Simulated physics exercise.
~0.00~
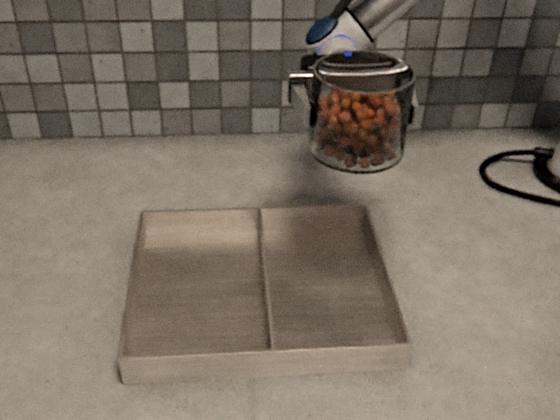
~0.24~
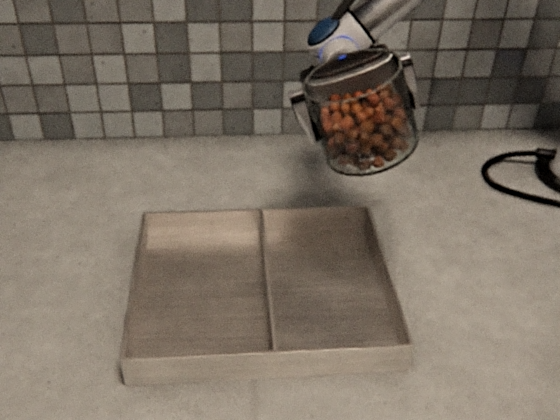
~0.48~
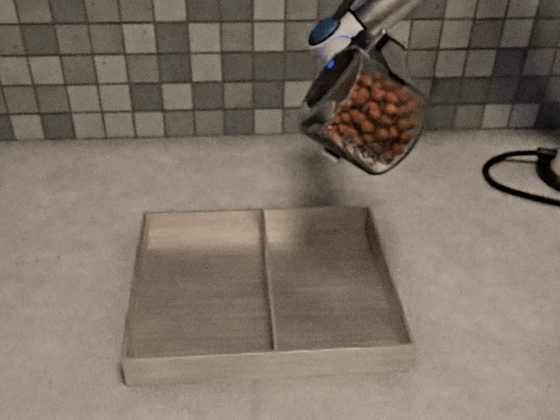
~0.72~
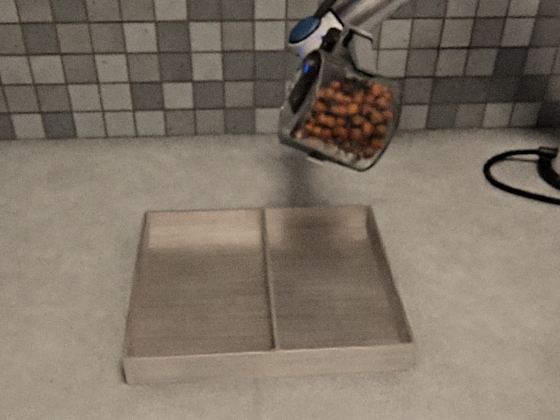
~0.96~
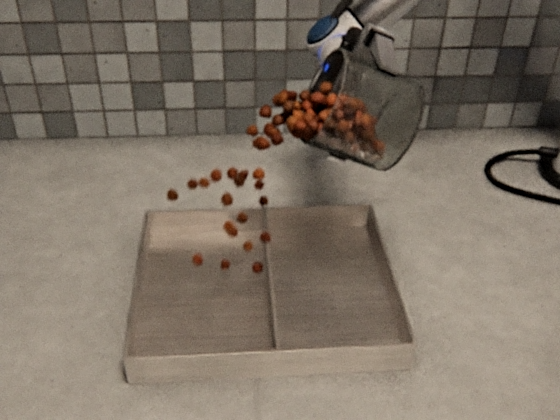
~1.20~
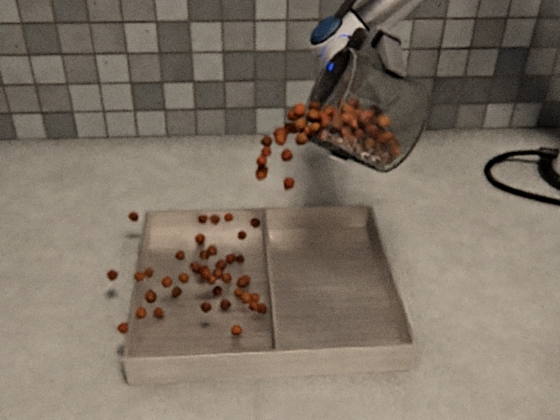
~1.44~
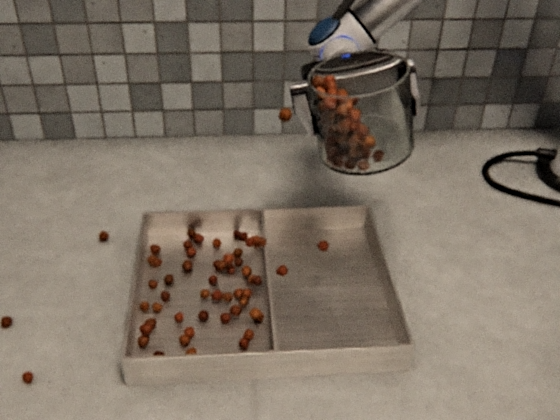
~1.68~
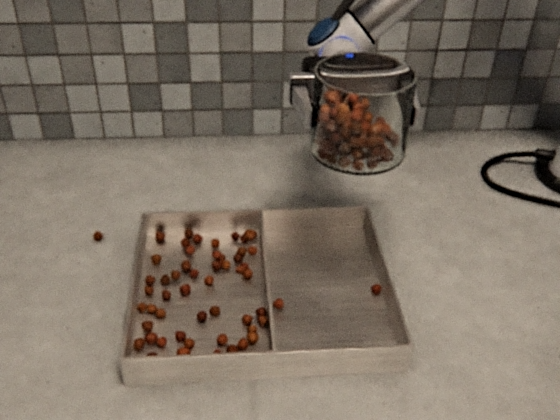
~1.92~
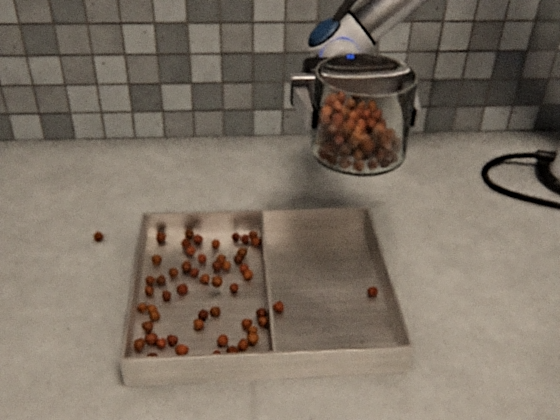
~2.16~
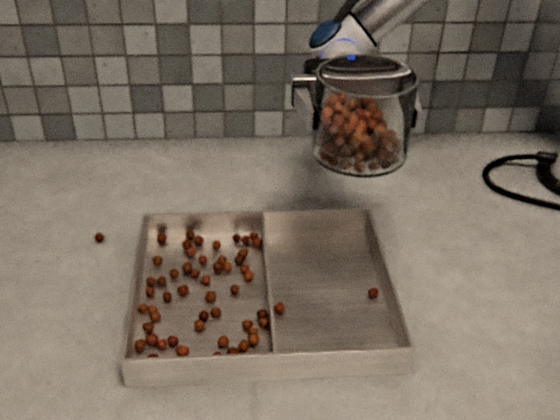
At first, a robot arm holds a clear container of reddish-brown hazelnuts upright above a wooden tray split into two parts by a thin divider. The arm tips the container to the left, eases back slightly, then tips it again until nuts spill out in a stream. They scatter mostly across the left part of the tray, and a few bounce onto the counter. The container swings back upright as the last loose nuts roll. It ends level and still well filled, with many nuts in the left part and very few in the right.
